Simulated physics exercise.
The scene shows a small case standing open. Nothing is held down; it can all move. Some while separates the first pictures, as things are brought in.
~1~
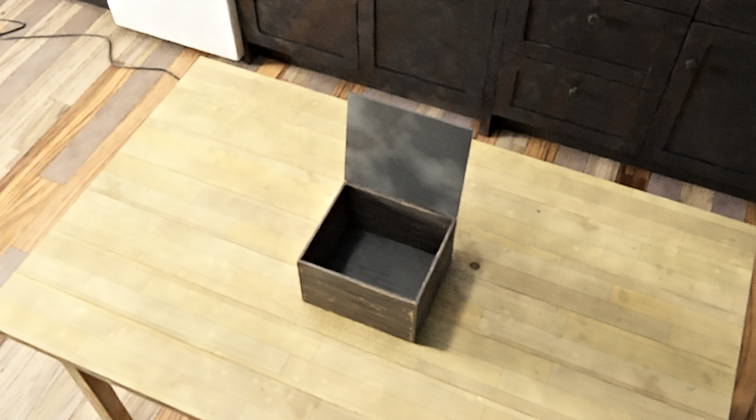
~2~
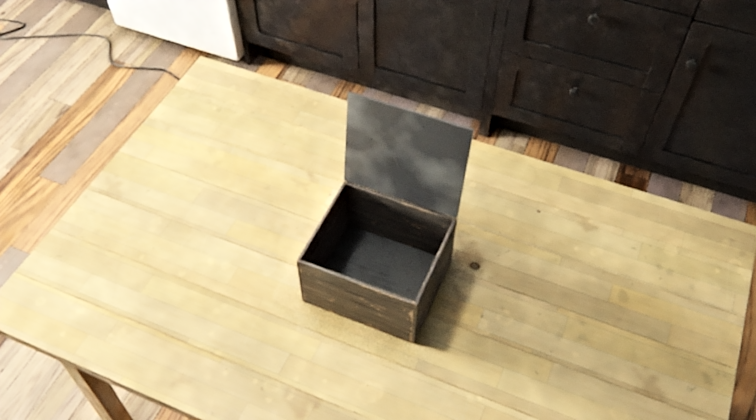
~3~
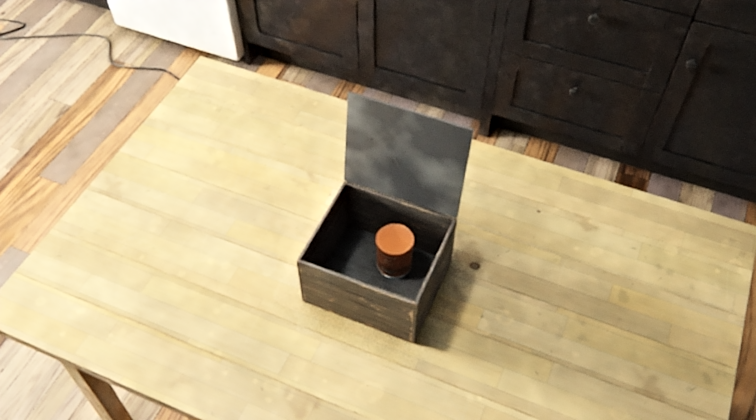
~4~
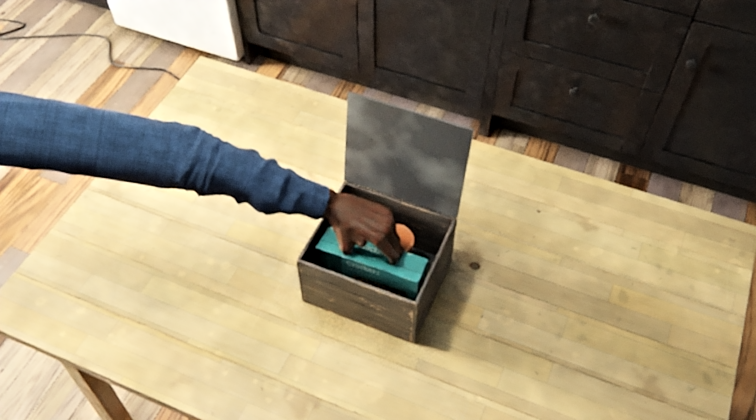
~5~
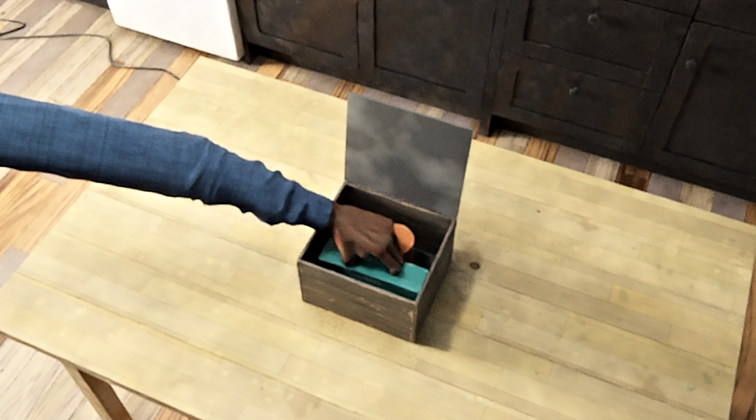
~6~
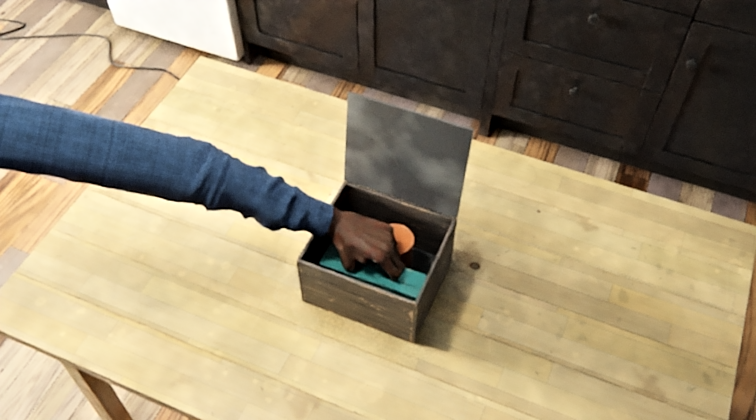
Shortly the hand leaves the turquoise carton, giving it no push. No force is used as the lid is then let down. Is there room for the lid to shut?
The lid is fully lowered.
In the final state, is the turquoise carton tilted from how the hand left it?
Looking at the last picture, the turquoise carton is left as set.
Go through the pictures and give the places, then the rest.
In the first picture, the last thing is not in view yet.
In the second picture, the last thing is not in view yet.
In the third picture, the last thing is not in view yet; orange tin (395, 252).
The fourth picture shows coming down; turquoise carton (372, 265).
The fifth picture shows coming down; turquoise carton (373, 275).
The sixth picture shows put in, still held.
Then, 1.40 s on from there, lid 72° above the rim.
Then, 1.90 s on from there, lid 33° above the rim.
In the end, lid shut; both unmoved. At the end, from the last picture's camera, turquoise carton near (373, 280).
